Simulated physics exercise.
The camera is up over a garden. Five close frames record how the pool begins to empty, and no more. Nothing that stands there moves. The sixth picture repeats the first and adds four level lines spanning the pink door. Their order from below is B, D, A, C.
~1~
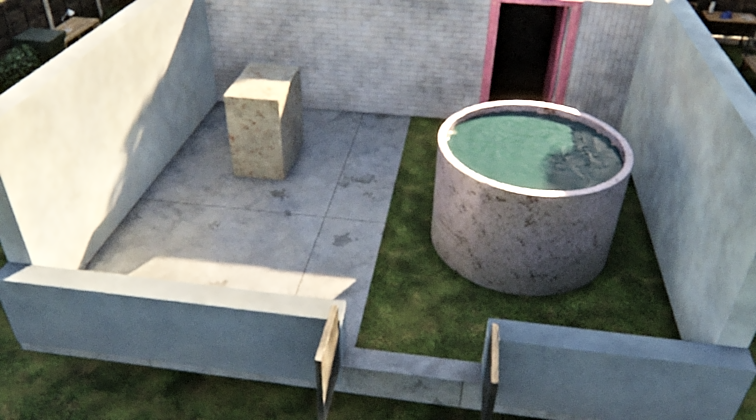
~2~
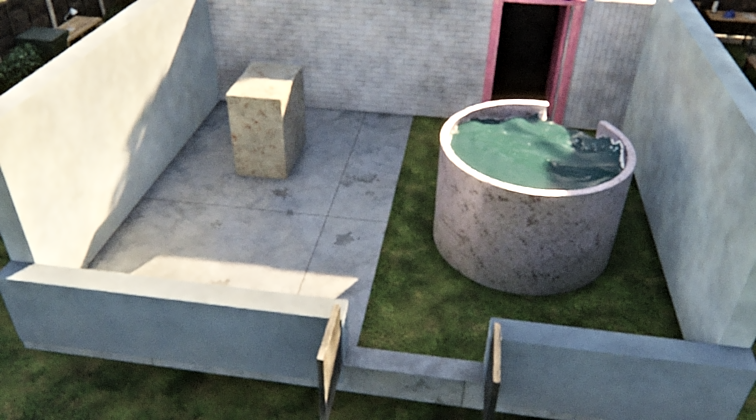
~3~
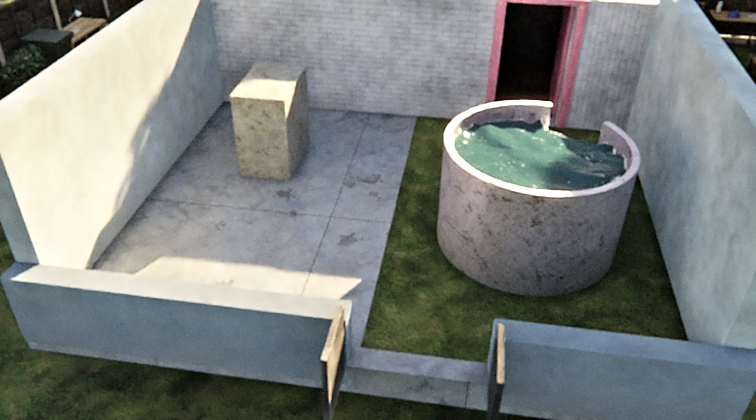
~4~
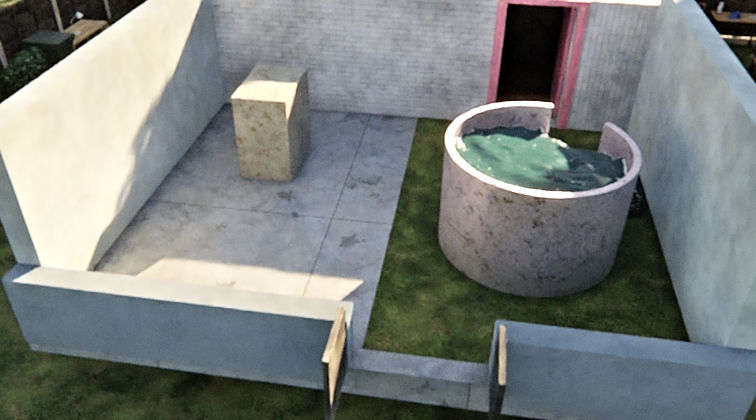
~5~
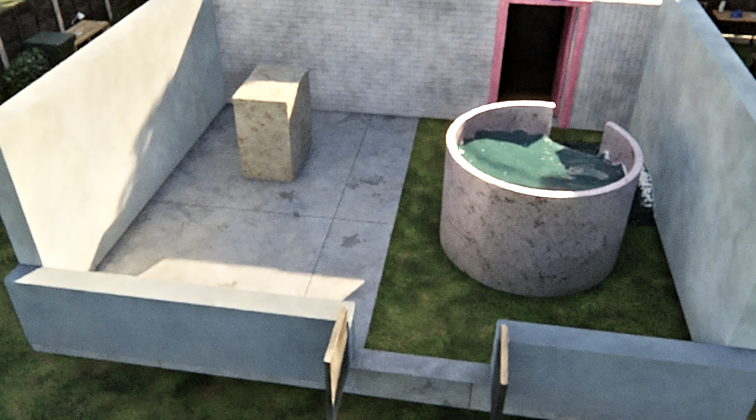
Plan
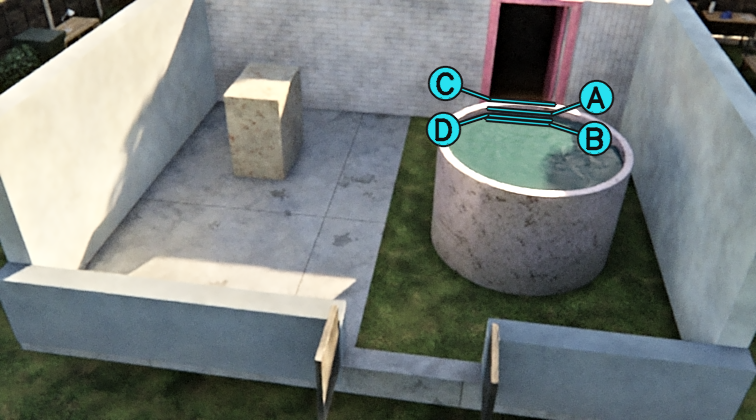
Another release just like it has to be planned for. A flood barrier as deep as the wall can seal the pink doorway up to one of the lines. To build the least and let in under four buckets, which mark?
It is C.
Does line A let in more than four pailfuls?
Yes, that goes wrong.
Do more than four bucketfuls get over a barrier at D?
Yes.
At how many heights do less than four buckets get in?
One.
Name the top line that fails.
Here it is line A.
In cyan, A at (520, 111); B at (518, 121); C at (521, 101); D at (519, 117); from the bottom up B, D, A, C.
Choosing A, about 8 bucketfuls get in.
Choosing B, dozens of bucketfuls pour in.
Choosing C, a splash gets over, under a bucket.
Choosing D, dozens of bucketfuls pour in.
